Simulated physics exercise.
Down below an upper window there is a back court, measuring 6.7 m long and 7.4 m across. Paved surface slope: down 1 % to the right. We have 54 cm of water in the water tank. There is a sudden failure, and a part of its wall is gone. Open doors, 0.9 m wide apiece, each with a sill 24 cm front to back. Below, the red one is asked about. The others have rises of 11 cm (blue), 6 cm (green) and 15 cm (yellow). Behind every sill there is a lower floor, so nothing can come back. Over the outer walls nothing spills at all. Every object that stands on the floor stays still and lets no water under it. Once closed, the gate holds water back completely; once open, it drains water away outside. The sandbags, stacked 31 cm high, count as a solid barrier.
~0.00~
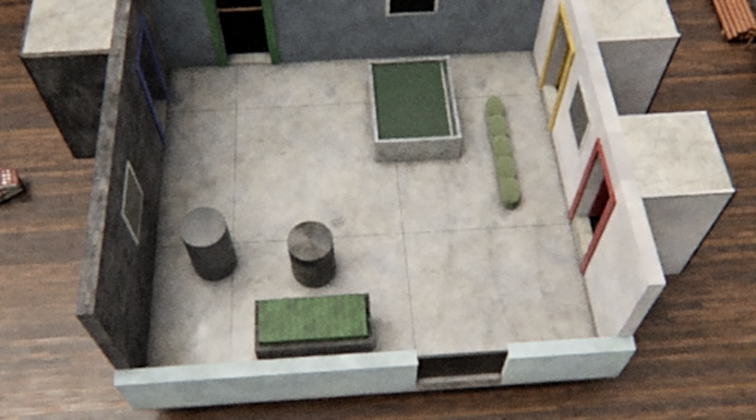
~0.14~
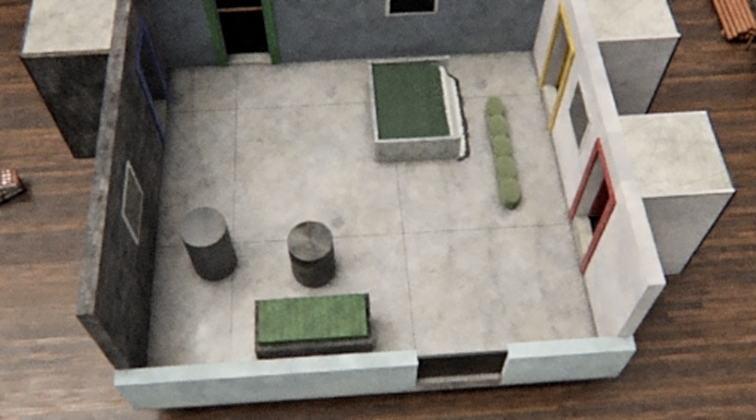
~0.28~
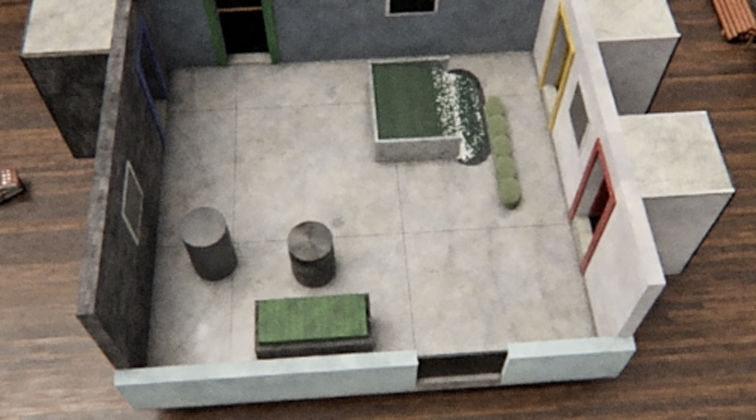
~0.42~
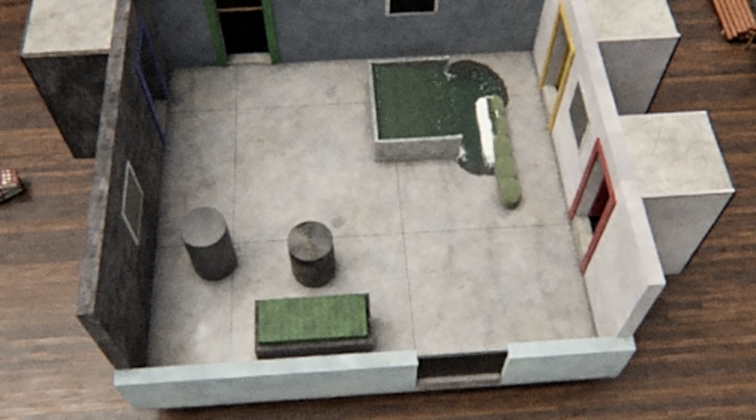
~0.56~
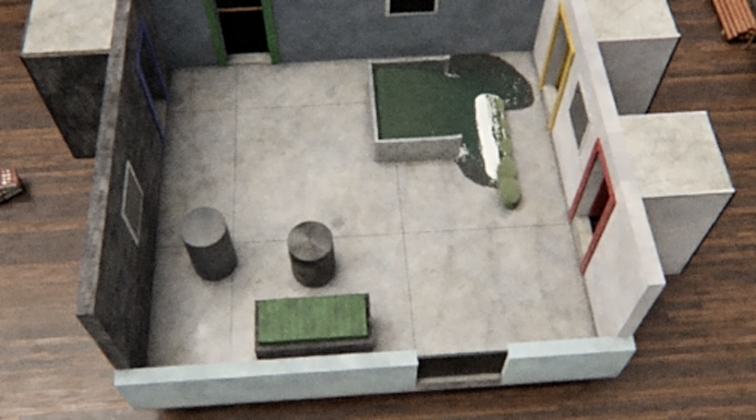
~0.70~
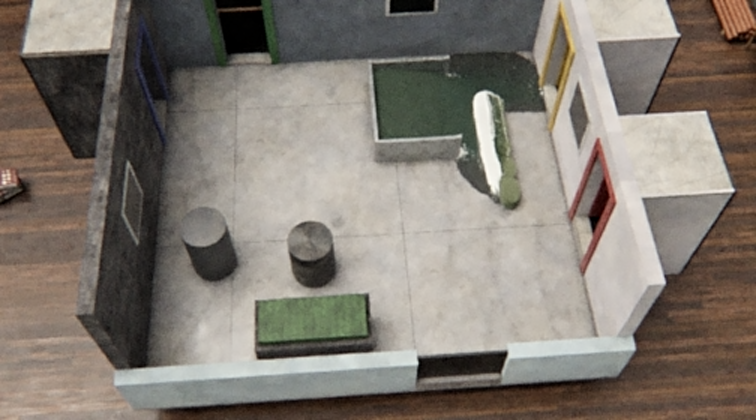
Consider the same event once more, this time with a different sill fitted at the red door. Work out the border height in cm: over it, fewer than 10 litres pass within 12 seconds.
Border at about 6 cm.
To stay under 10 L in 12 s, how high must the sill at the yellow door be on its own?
The yellow door needs around 19 cm.
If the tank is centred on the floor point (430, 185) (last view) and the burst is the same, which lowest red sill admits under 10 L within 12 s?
Roughly 15 cm is needed.
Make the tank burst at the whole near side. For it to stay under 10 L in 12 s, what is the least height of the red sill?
Then 7.0 cm.
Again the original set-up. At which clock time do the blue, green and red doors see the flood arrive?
Blue 7.5 s, green 5.0 s, red 2.6 s.
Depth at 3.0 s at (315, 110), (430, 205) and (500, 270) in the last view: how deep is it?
Going through the spots in order gives 0, 2 and 2 centimetres.
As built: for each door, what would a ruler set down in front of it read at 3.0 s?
Depths in cm - blue: 0, green: 0, yellow: 14, red: 2.
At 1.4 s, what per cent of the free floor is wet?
I'd say near 15 percent is wet.
After 1.4 s water covers 15 % of the floor, deepest (49 cm) near (516, 52); it has not reached the red door.
After 3.0 s water covers 40 % of the floor, deepest (20 cm) near (526, 59); 2 cm at the red door, 0 litres in over its 21 cm sill.
After 12.0 s water covers 80 % of the floor, deepest (8 cm) near (493, 170); 6 cm at the red door, 0 litres in over its 21 cm sill.
At the red door as built, the water arrived by 2.6 s and peaked near 10 cm at 4.0 s.
Run again over the same 12 s with other heights there, 15 litres in over 5.5 cm, 3 litres over 7.5 cm. The limit of 10 litres is kept from about 6 cm up.
